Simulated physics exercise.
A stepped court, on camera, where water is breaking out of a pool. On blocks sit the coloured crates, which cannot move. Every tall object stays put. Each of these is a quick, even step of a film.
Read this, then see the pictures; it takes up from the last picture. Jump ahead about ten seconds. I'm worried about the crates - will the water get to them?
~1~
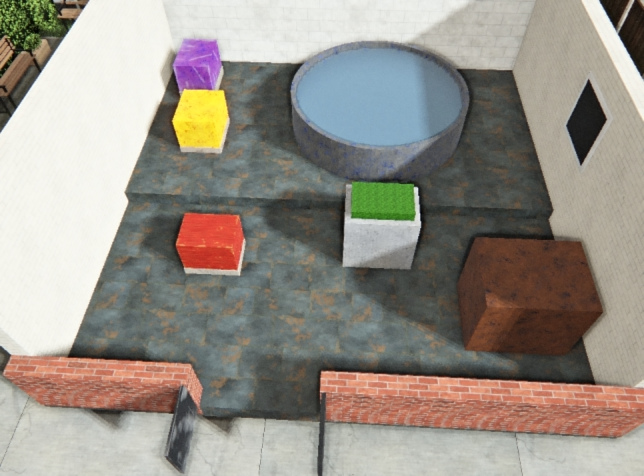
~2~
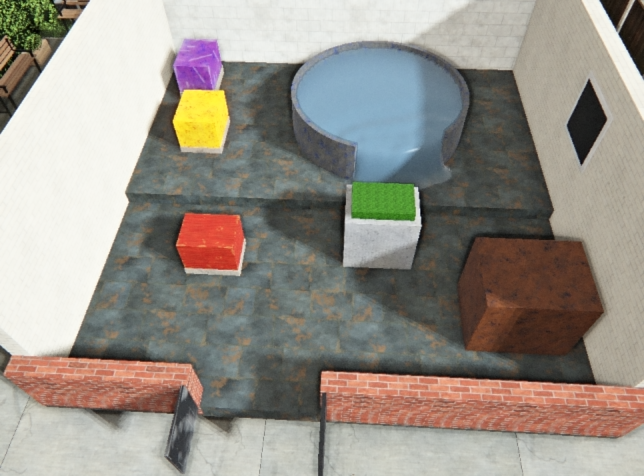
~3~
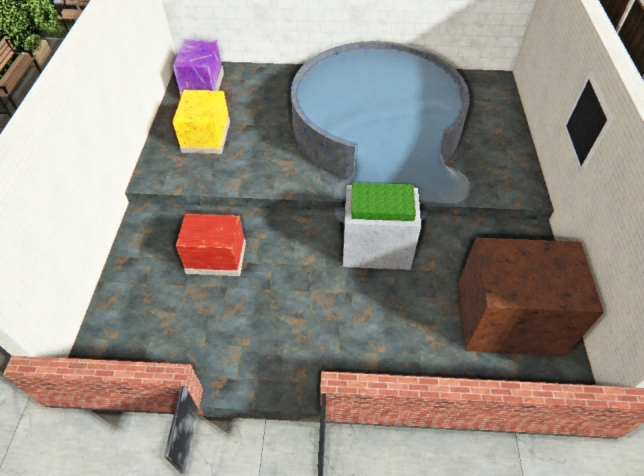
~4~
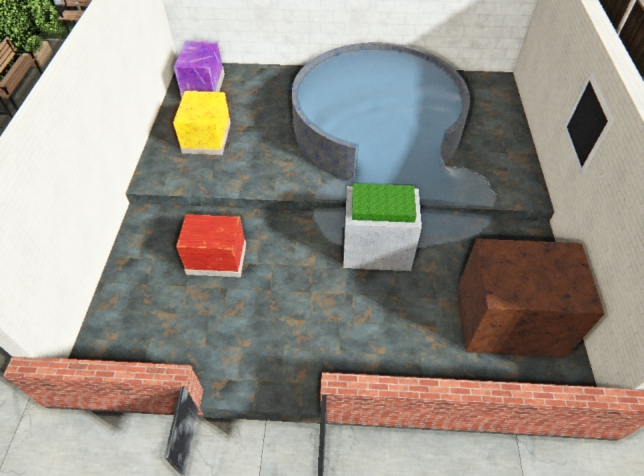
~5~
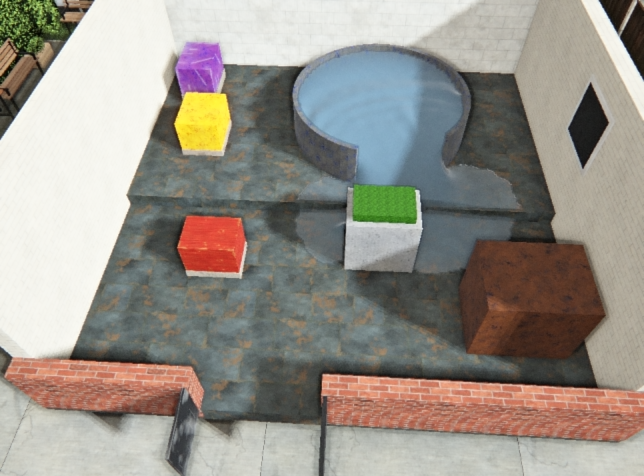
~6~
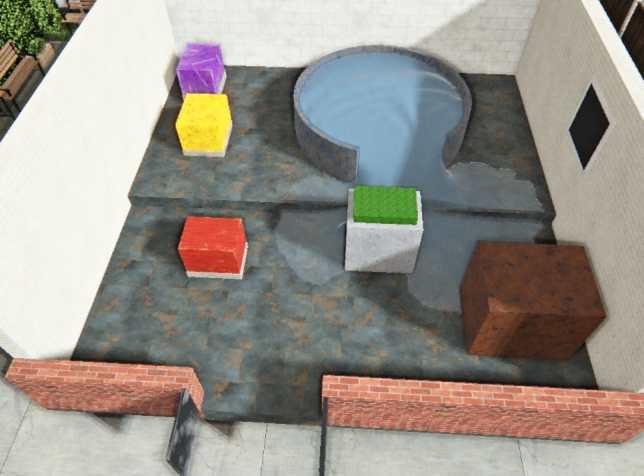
Red crate: A wet one; yellow crate: A dry one; purple crate: A dry one.
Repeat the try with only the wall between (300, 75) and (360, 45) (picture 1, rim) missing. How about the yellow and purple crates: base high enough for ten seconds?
So the yellow crate goes wet while the purple crate goes wet.
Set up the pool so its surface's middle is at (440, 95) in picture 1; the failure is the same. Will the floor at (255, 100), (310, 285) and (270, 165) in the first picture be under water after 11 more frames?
As listed: Dry, not flooded, not flooded.
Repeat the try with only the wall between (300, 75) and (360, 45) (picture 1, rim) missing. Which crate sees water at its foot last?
Answer: The red-painted one.
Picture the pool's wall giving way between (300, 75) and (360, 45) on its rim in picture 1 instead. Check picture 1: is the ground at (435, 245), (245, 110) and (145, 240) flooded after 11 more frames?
Those three places would be still unsoaked, soaking and still unsoaked, in that order.
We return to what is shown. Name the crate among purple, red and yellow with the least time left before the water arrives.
Answer: That's the red-painted one.
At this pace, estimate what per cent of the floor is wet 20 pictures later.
I reckon 55 per cent or so.
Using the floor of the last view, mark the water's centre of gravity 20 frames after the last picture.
Roughly (393, 195).
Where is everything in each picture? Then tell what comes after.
In the first picture, still water in the pool at (379, 93).
In the second picture, the front is at a hidden place, out from the gap at (401, 170).
In the third picture, water pours out at (401, 172) and has run to (342, 215).
In the fourth picture, the front is at (326, 230), out from the gap at (401, 174).
In the fifth picture, the front is at (318, 252), out from the gap at (402, 175).
In the sixth picture, the front is at a hidden place, out from the gap at (403, 176).
A moment on, water covers 25 % of the floor; the red crate water round its plinth, the yellow crate not reached, the purple crate not reached.
Next, water covers 35 % of the floor; the red crate water round its plinth, the yellow crate not reached, the purple crate not reached.
Then, water covers 55 % of the floor; the red crate water round its plinth, the yellow crate not reached, the purple crate not reached.
Later, water covers 70 % of the floor; the red crate water round its plinth, the yellow crate not reached, the purple crate not reached.
In the end, water covers 75 % of the floor; the red crate was topped, the yellow crate stayed above the water, the purple crate stayed above the water.
